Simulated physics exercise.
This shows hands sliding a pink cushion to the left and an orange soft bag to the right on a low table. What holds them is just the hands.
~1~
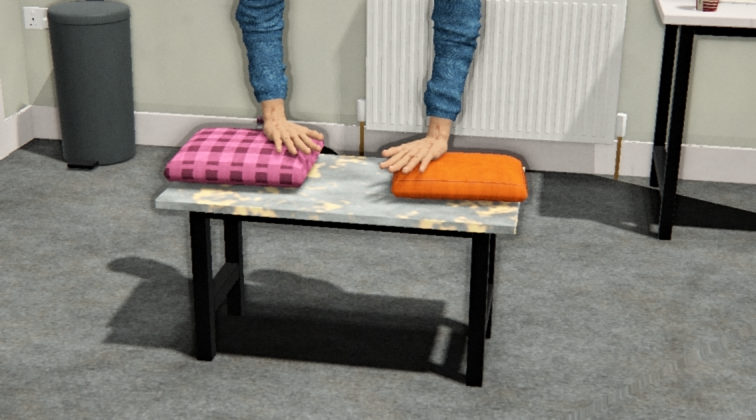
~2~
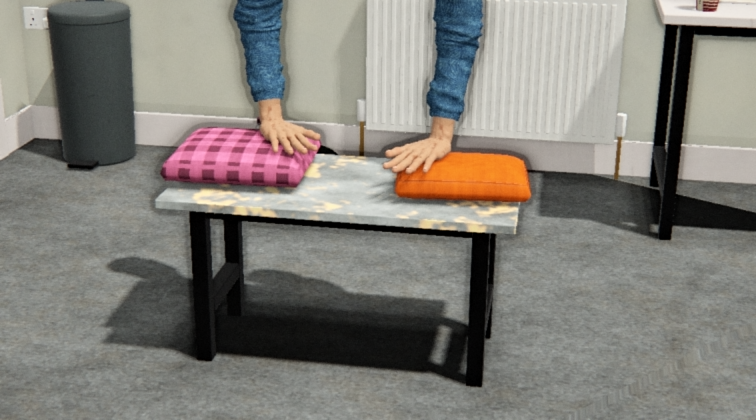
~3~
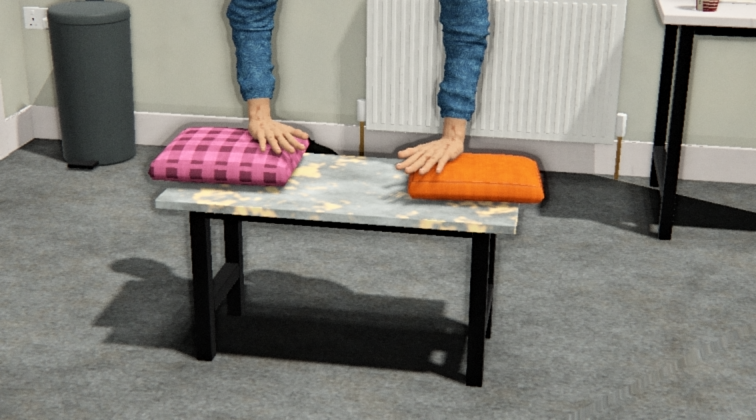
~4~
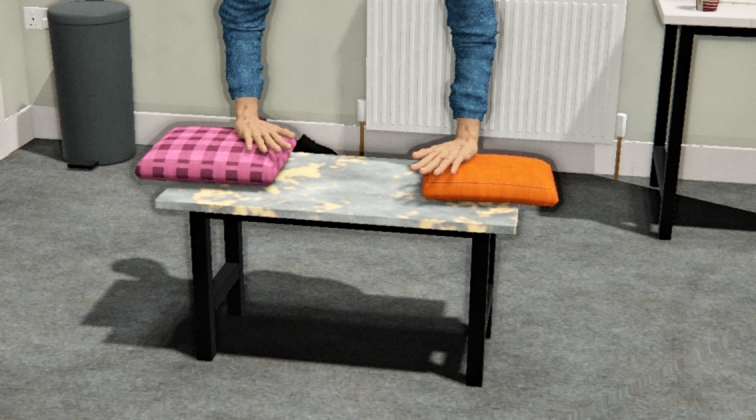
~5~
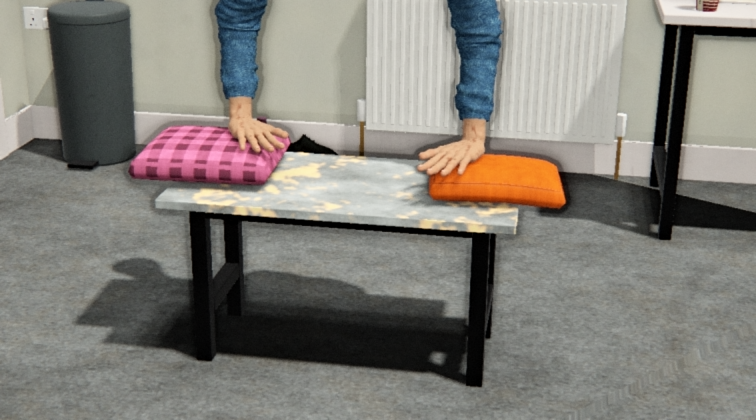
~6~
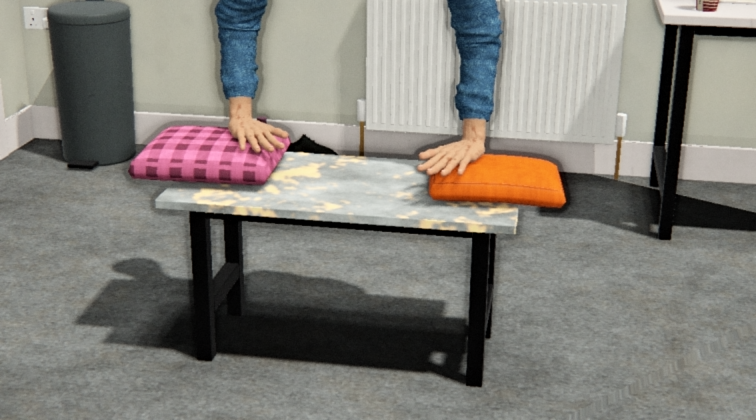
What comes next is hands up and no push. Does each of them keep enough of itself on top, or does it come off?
My prediction: I'd say the pink cushion ends up still on it; I'd say the orange soft bag ends up still on it.
Then, 0.42 s after the last picture, cushion lying still; soft bag lying still.
At rest, cushion lying still; soft bag lying still. The pink cushion stays up there and the orange soft bag remains on top.
